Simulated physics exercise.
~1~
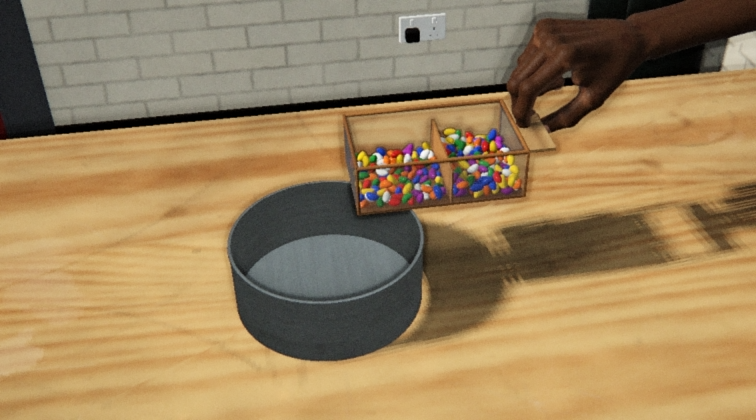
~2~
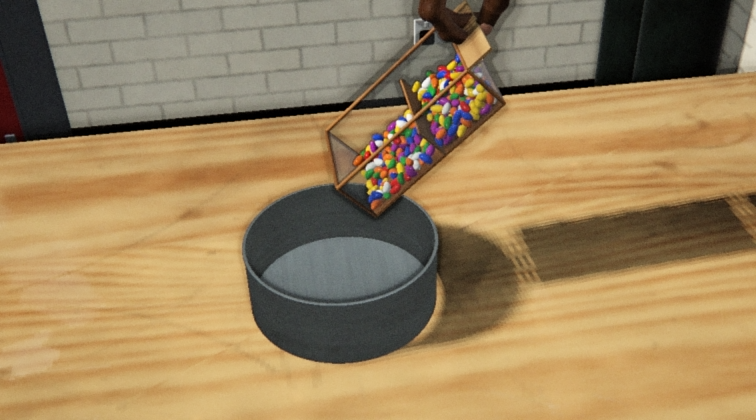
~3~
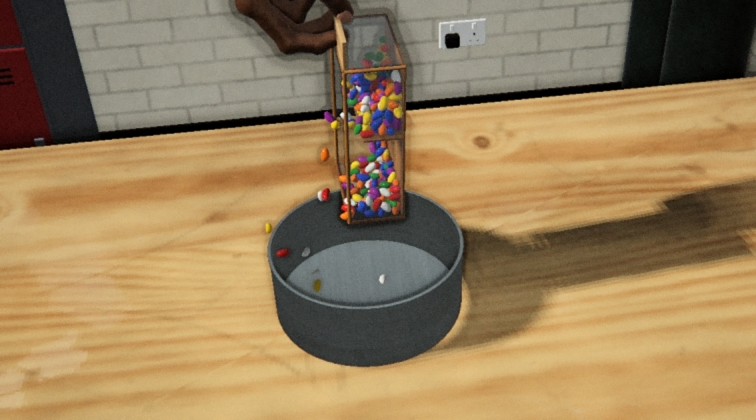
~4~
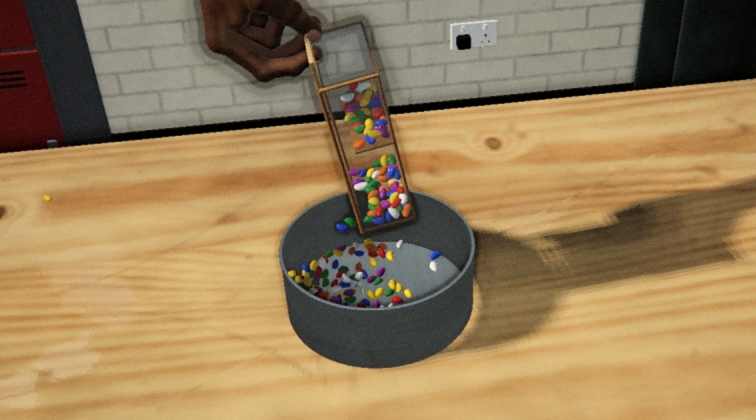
A hand tips a divided clear box, pouring many colourful beans into a dark round pot.
